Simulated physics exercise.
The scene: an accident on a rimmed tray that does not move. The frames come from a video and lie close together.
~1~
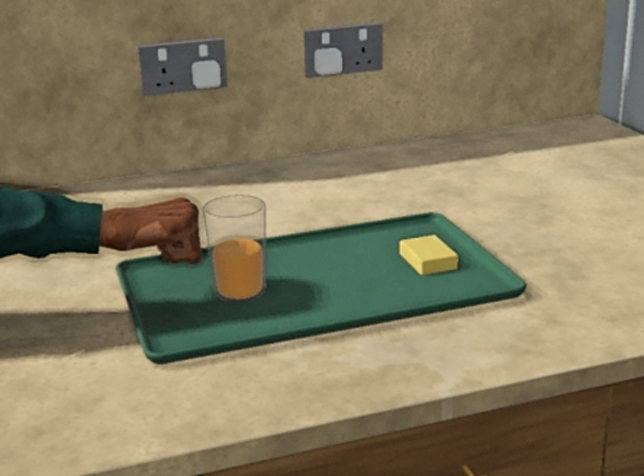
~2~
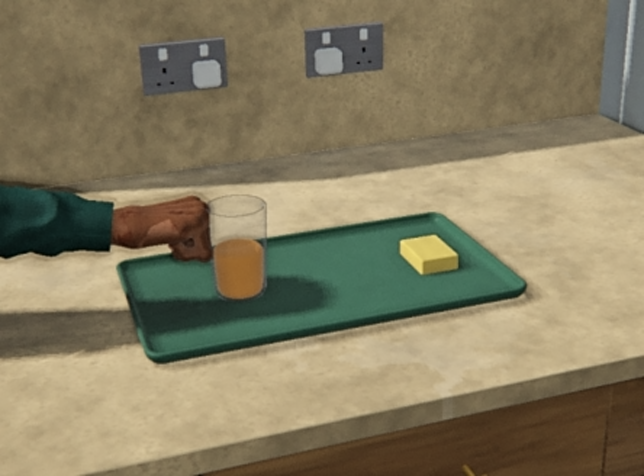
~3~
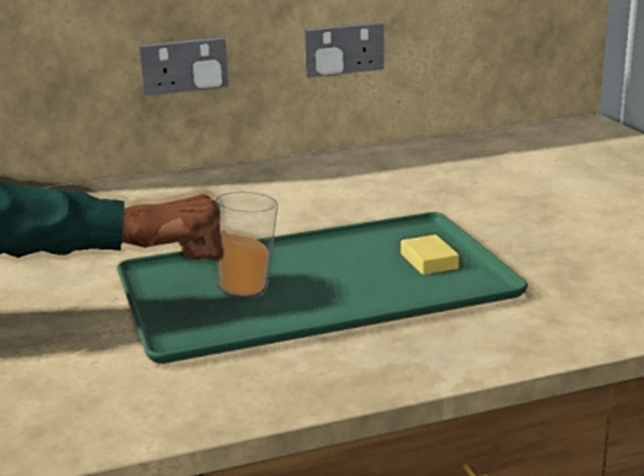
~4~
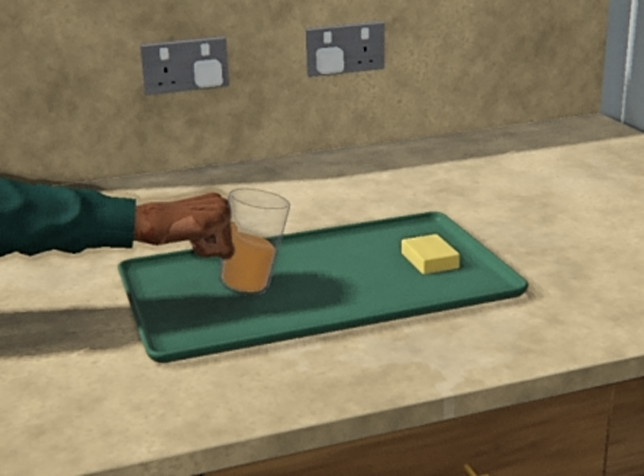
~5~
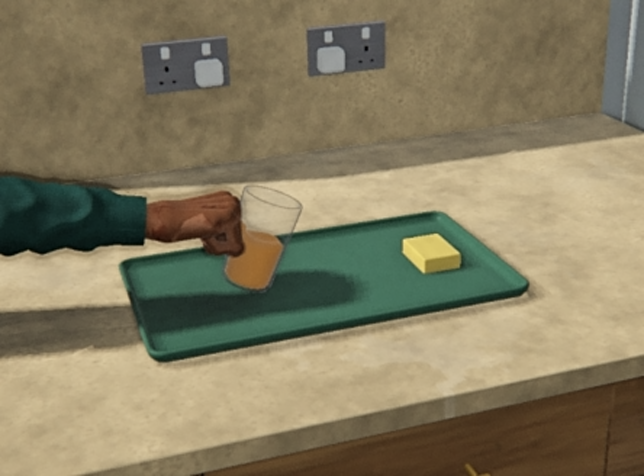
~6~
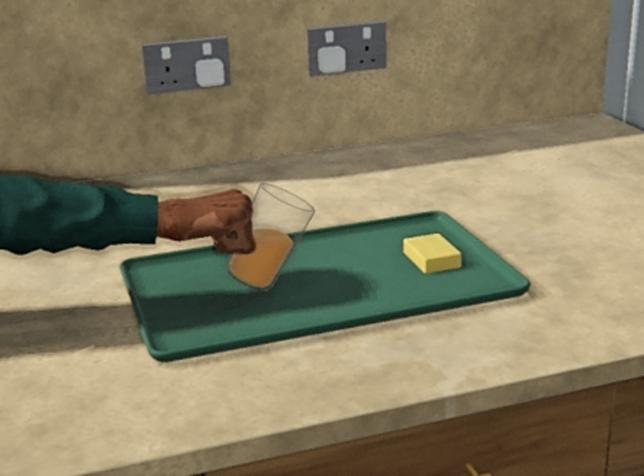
A hand pushes a glass of juice rightward on a green tray, tilting it right.
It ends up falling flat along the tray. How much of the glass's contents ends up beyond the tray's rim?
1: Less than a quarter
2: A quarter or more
1, less than a quarter.
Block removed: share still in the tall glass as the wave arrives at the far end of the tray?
50 %.
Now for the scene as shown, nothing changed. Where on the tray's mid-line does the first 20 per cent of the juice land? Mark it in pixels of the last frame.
About (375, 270).
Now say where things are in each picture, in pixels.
In the first frame, it leans 0°; its right rim is at (263, 204); the juice meets the walls at (212, 251) and (259, 243); the tray's far rim is at (479, 247); a block is fixed to the tray further along.
In the second frame, it leans 0°; its right rim is at (264, 203); the juice meets the walls at (213, 250) and (260, 243).
In the third frame, it leans 7°; its right rim is at (275, 203); the juice meets the walls at (221, 233) and (264, 243).
In the fourth frame, it leans 14°; its right rim is at (287, 203); the juice meets the walls at (229, 224) and (273, 243).
In the fifth frame, it leans 22°; its right rim is at (299, 205); the juice meets the walls at (235, 236) and (280, 239).
In the sixth frame, it leans 30°; its right rim is at (311, 209); the juice meets the walls at (239, 239) and (289, 234).
A moment on, the tall glass lies on its side and 100 per cent is in the glass, 0 on the tray and 0 above or beyond its rim.
Next, the tall glass lies on its side and 62 per cent is in the glass, 31 on the tray and 8 above or beyond its rim.
Then the tall glass lies on its side and 32 per cent is in the glass, 46 on the tray and 22 above or beyond its rim.
Later the tall glass lies on its side and 18 per cent is in the glass, 71 on the tray and 12 above or beyond its rim.
Finally, 90 per cent is held by tray and glass, 10 is off the tray.
